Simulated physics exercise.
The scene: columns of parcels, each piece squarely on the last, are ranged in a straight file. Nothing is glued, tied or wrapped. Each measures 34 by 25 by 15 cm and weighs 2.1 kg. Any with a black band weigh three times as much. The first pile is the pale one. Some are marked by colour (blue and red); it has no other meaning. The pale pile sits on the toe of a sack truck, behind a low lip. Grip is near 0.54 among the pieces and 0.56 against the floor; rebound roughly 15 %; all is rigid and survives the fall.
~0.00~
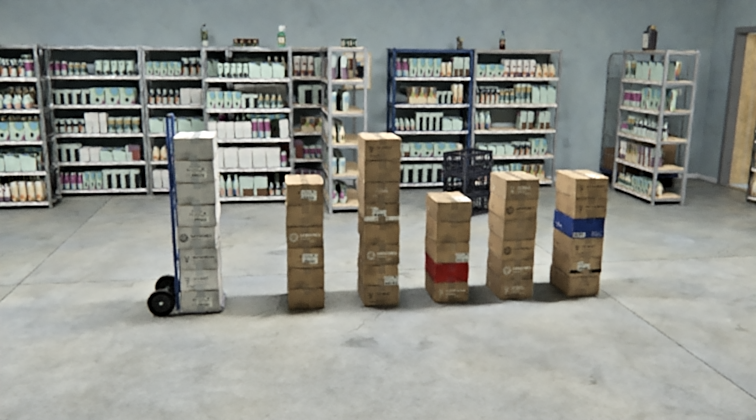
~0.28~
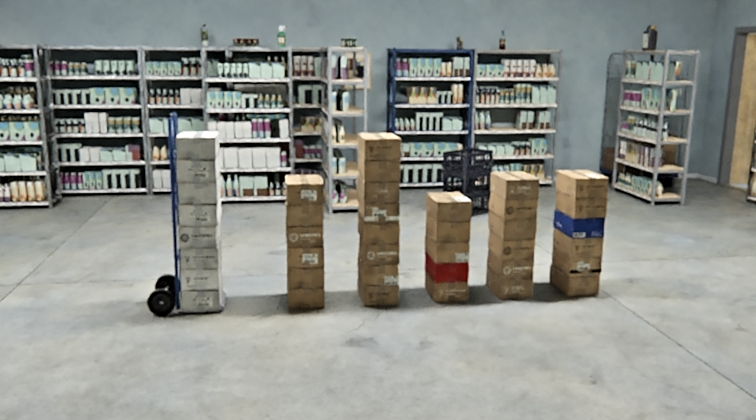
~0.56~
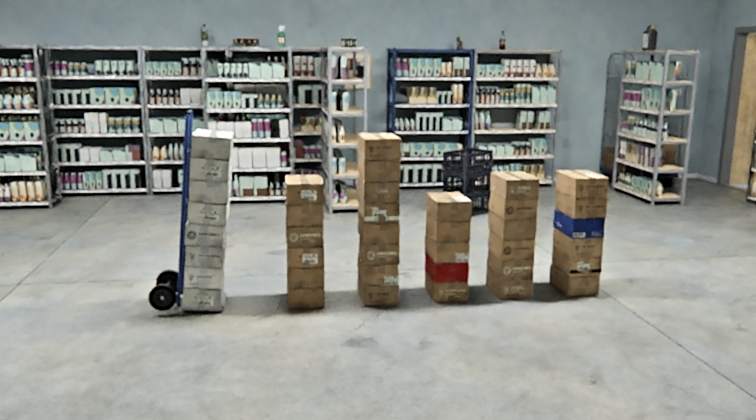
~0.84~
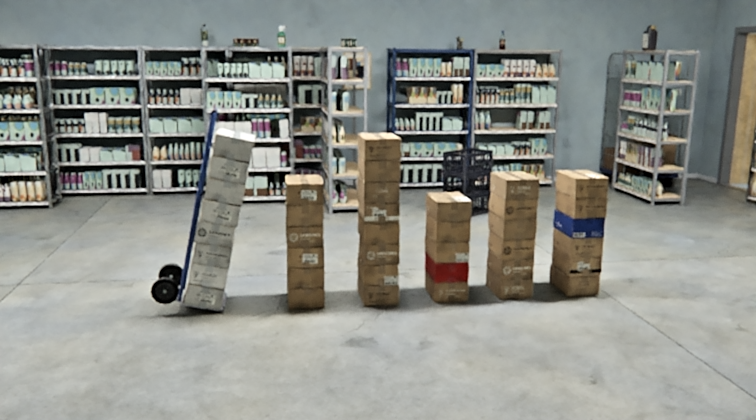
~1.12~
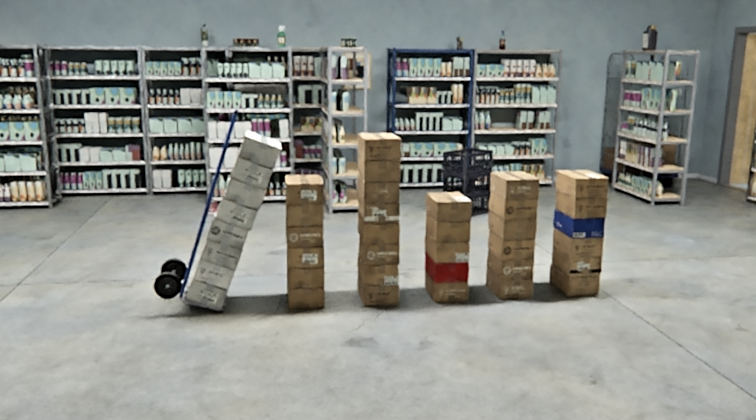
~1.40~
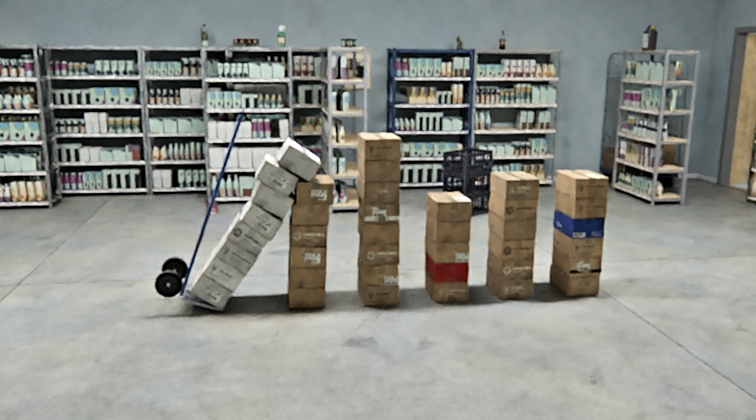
In the video, a hand truck beside a row of brown parcel stacks tilts to the right with its column of pale boxes, which leans further until its upper boxes shift out of line against the nearest brown stack.
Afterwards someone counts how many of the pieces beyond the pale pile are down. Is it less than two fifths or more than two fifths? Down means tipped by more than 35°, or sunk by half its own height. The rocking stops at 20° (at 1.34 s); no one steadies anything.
The part is upwards of two fifths.
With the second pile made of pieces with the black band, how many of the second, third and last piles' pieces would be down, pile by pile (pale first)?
In that case second 0, third 0, last 0.
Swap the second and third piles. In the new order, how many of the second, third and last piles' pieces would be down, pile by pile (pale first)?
In that case second 8, third 5, last 6.
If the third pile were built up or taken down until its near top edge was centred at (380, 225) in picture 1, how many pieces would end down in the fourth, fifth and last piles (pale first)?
Then fourth 0, fifth 0, last 0.
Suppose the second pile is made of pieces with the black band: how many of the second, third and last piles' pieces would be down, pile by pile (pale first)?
Then second 0, third 0, last 0.
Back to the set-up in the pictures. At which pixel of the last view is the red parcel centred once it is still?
At about (482, 271).
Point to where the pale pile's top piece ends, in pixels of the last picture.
Around (378, 225).
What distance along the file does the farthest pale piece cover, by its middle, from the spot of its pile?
About 125 cm.
By 1.88 s, 8 of the pale pile down; none of the 31 other parcels down, 12 disturbed.
By 2.80 s, 8 of the pale pile down; 8 of the 31 other parcels down; red parcel tilted 13°.
By 4.08 s, 8 of the pale pile down; 26 of the 31 other parcels down; red parcel tilted 38°; blue parcel tilted 31°.
By 5.22 s, 8 of the pale pile down; 30 of the 31 other parcels down; blue parcel upside down; red parcel tilted 37°, 46 mm lower.
When it is over (7.2 s), 8 of the pale pile down; 30 of the 31 other parcels down; blue parcel upside down; red parcel tilted 37°, 50 mm lower. That is 97 per cent. In pixels of the last frame, middles, blue parcel near (687, 274), red parcel near (482, 271).
